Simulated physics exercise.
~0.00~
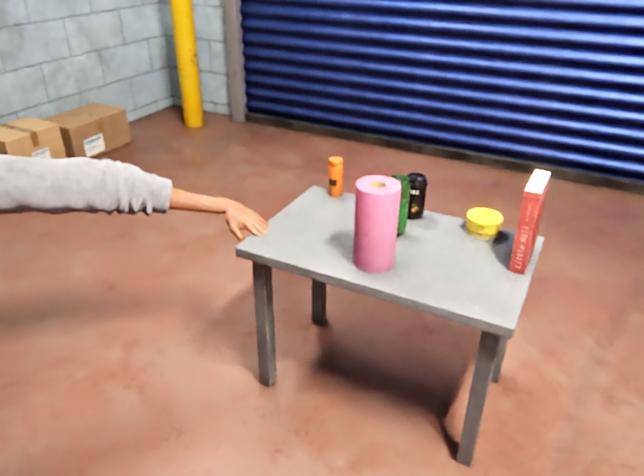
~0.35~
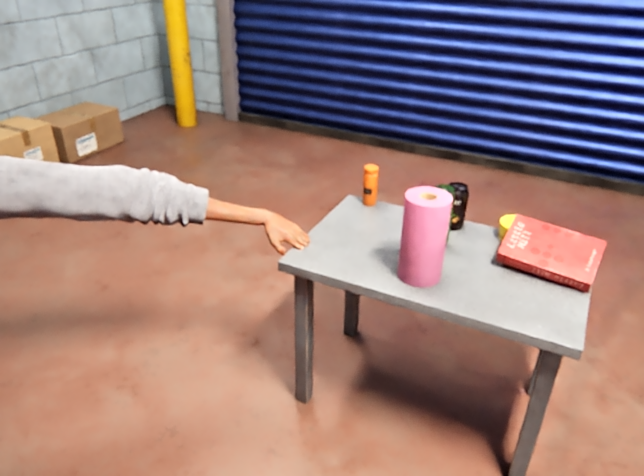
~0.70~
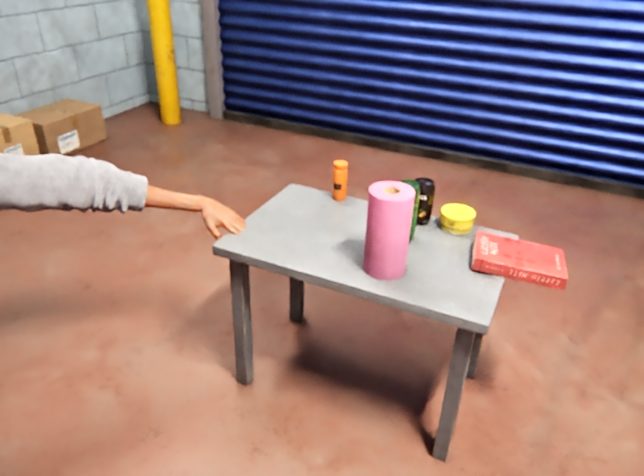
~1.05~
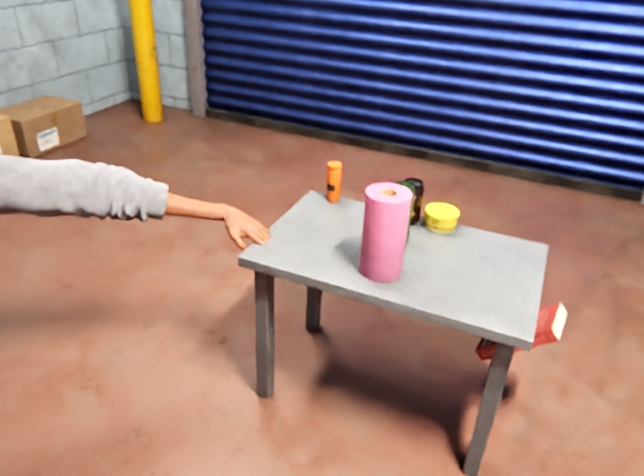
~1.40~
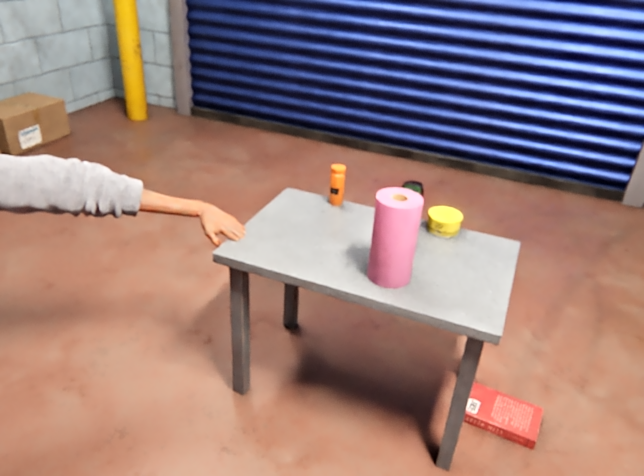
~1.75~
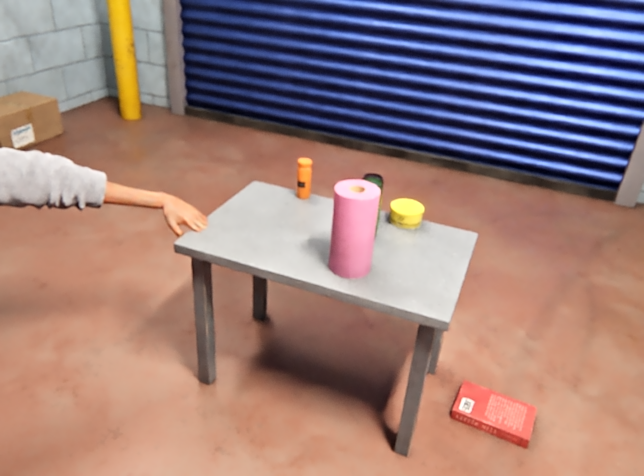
In a room with a blue roller shutter, a hand shifts a small grey table back and forth; the red book topples, drops off the right side and ends lying on the floor, while the pink roll, orange shaker and yellow tub remain upright on top.
